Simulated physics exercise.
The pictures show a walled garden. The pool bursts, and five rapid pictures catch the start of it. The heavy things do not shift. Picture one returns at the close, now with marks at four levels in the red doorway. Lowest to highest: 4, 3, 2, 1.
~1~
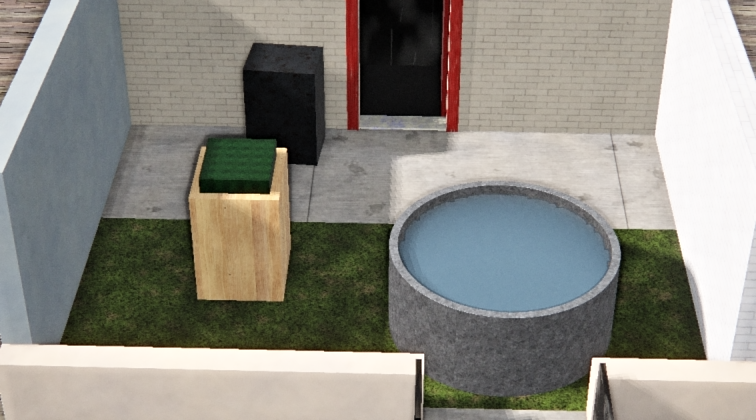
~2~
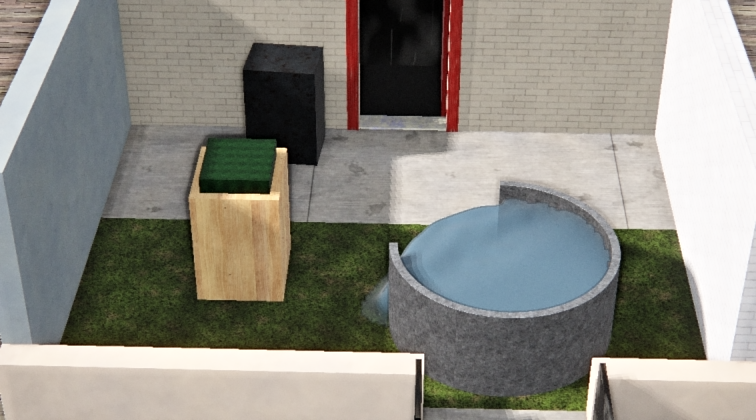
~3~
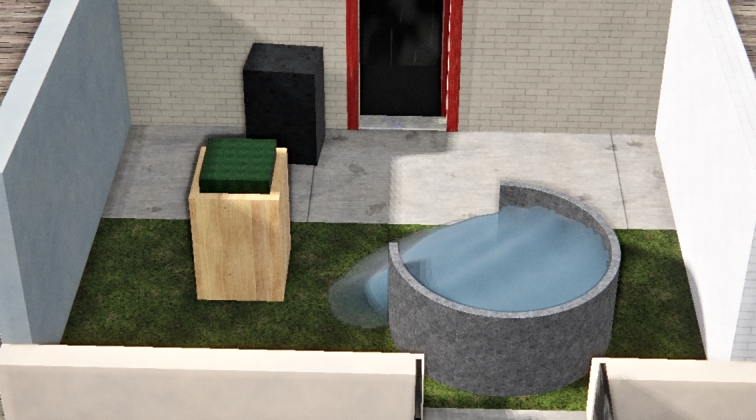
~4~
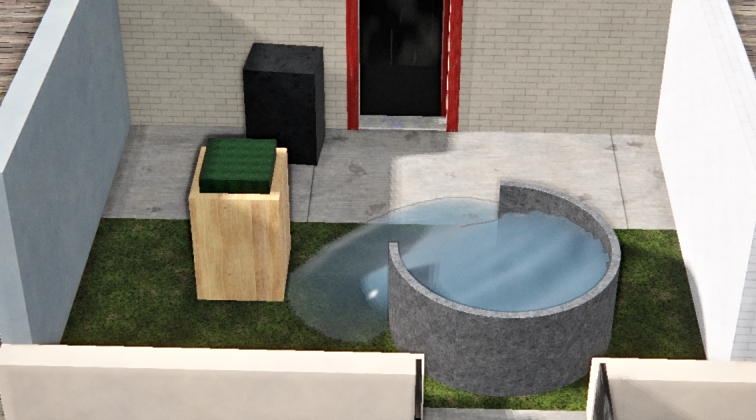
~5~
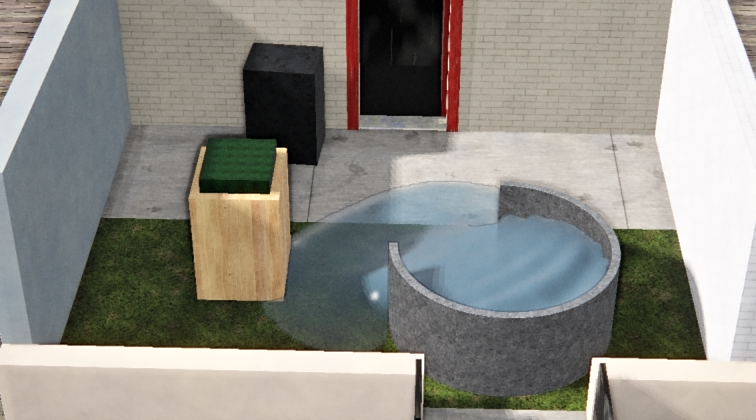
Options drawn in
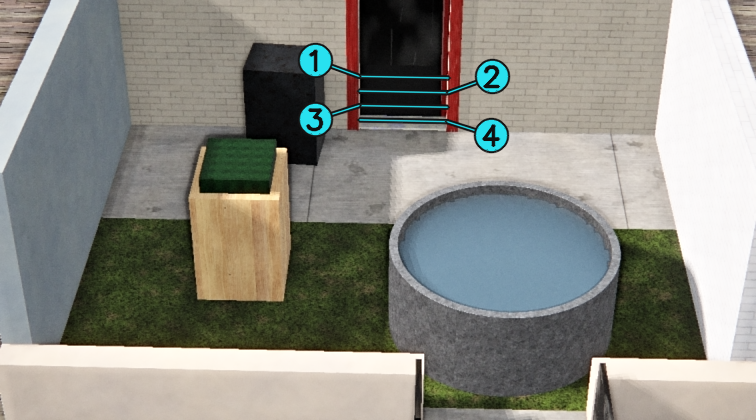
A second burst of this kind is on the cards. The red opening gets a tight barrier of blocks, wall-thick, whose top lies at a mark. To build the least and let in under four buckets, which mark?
Mark 3 just does it.
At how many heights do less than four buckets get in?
Three of them.
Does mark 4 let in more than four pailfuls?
Yes.
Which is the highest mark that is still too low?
4.
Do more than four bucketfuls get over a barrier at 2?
No, that is safe.
On the marked copy, 1 at (403, 77); 2 at (403, 91); 3 at (403, 106); 4 at (403, 120); from the bottom up 4, 3, 2, 1.
If 1 is chosen, nothing gets over.
If 2 is chosen, nothing gets over.
If 3 is chosen, a splash gets over, under a bucket.
If 4 is chosen, about 12 bucketfuls get in.
